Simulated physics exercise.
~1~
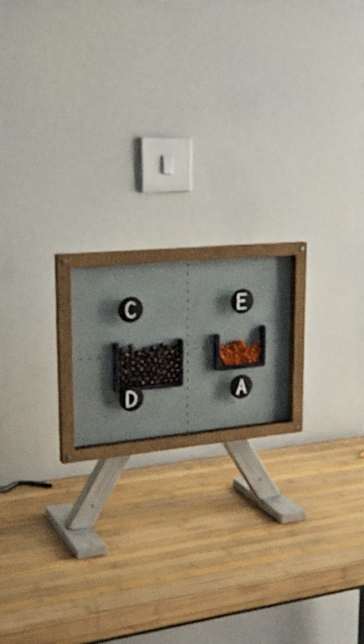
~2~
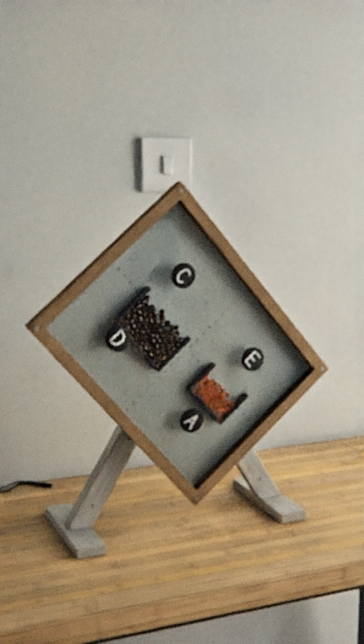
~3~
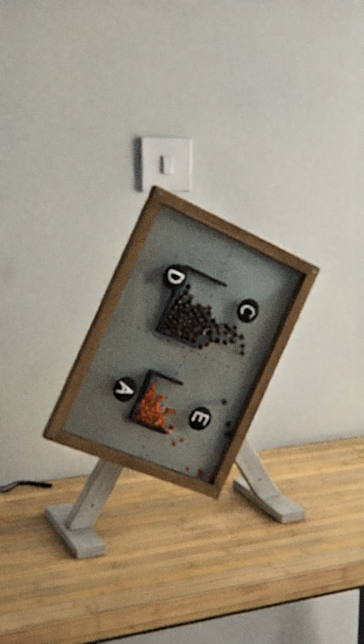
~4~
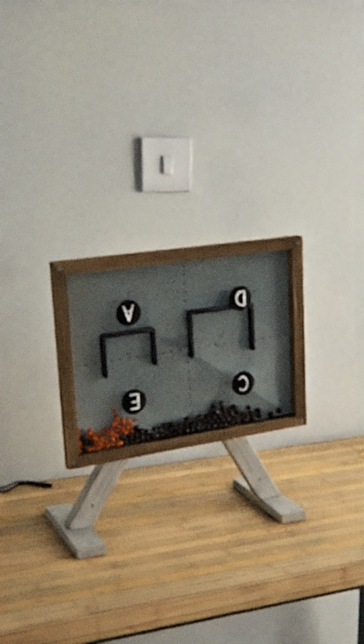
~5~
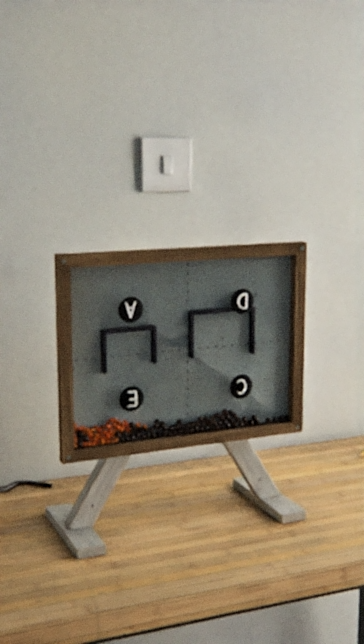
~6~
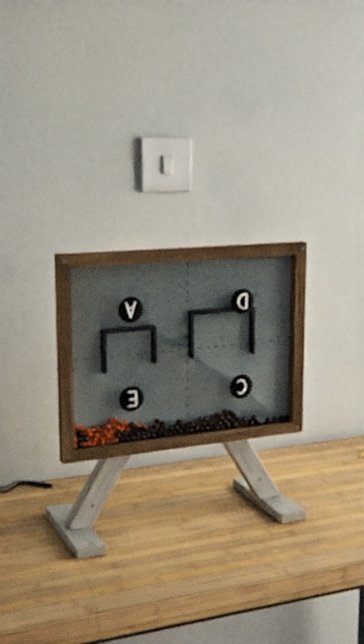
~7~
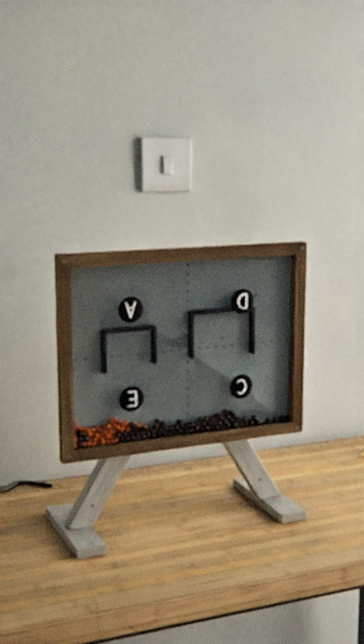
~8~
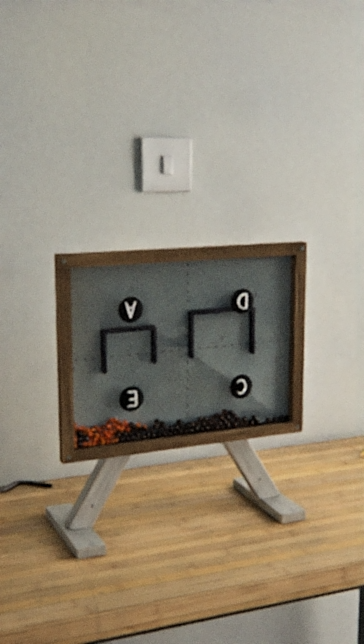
A framed, clear-fronted box on a wooden stand turned clockwise until it was upside down, spilling dark and orange pellets from two small trays. They settled along the bottom edge, the orange ones gathered at the left below the upside-down E.
